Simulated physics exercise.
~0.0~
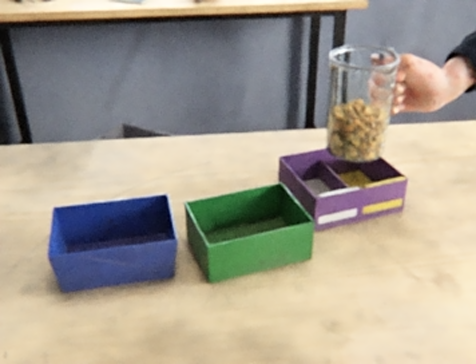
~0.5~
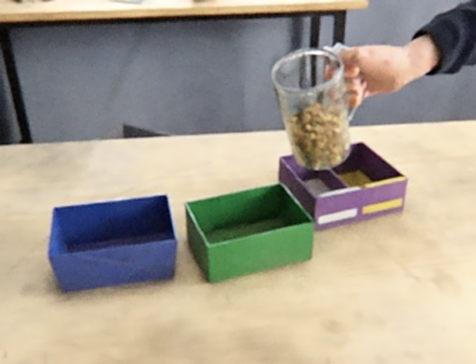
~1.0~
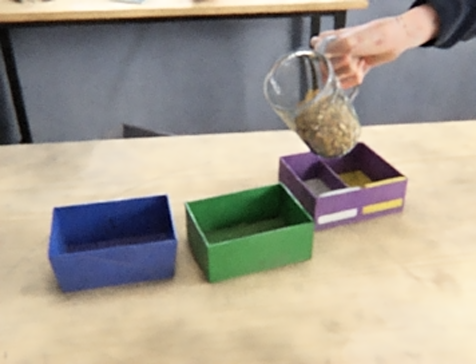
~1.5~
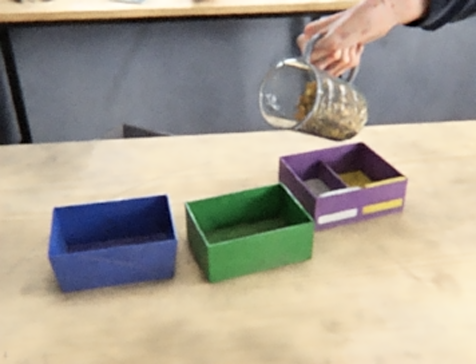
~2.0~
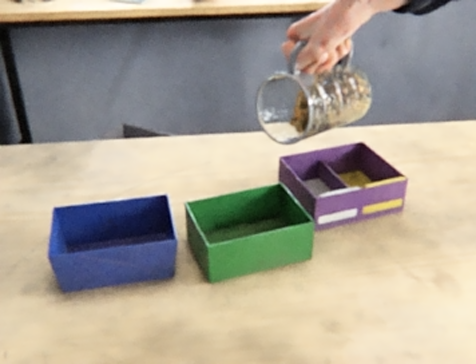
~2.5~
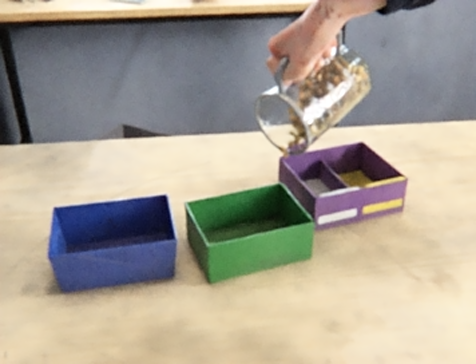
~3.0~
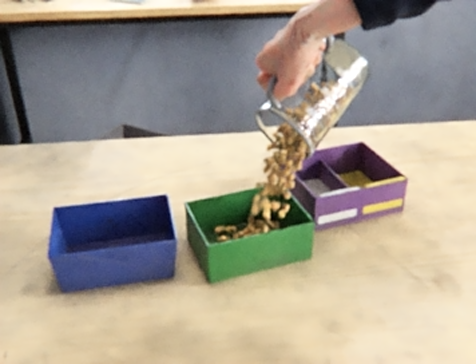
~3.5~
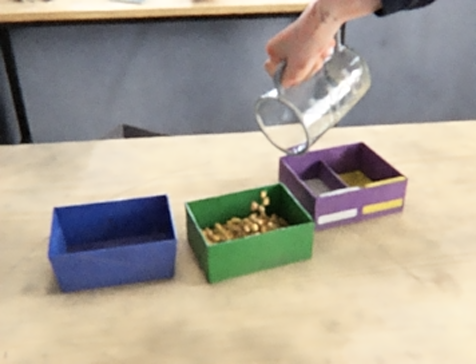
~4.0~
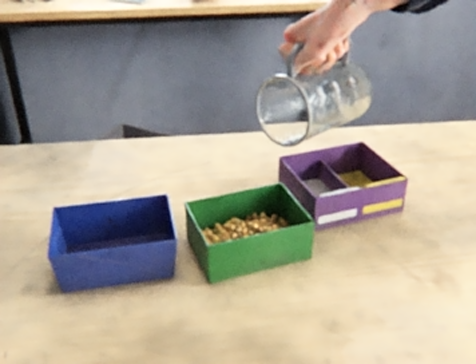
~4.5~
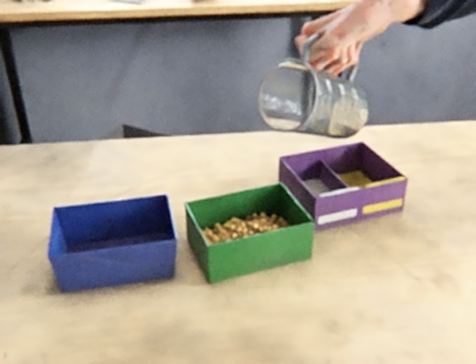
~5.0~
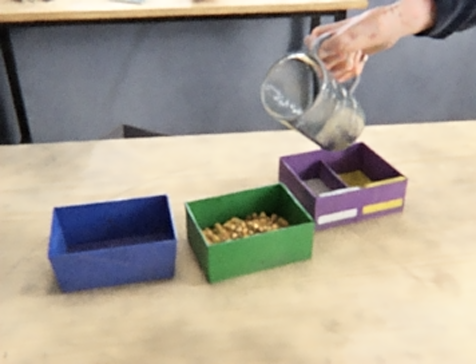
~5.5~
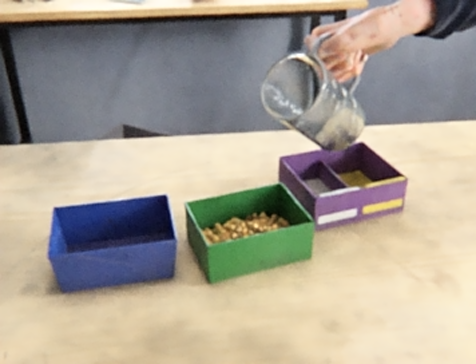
A hand at the upper right holds a clear glass jug of dried chickpeas over a pale tabletop, seen from slightly above by a still camera. Below stand a blue tin on the left, a green tin in the middle and a purple tin with white and yellow sections on the right. The hand tips the jug steadily leftward until it lies on its side, then further, and the chickpeas stream into the green tin. The emptied jug turns partway back and stays tilted above the purple tin. All the chickpeas rest in the green tin.
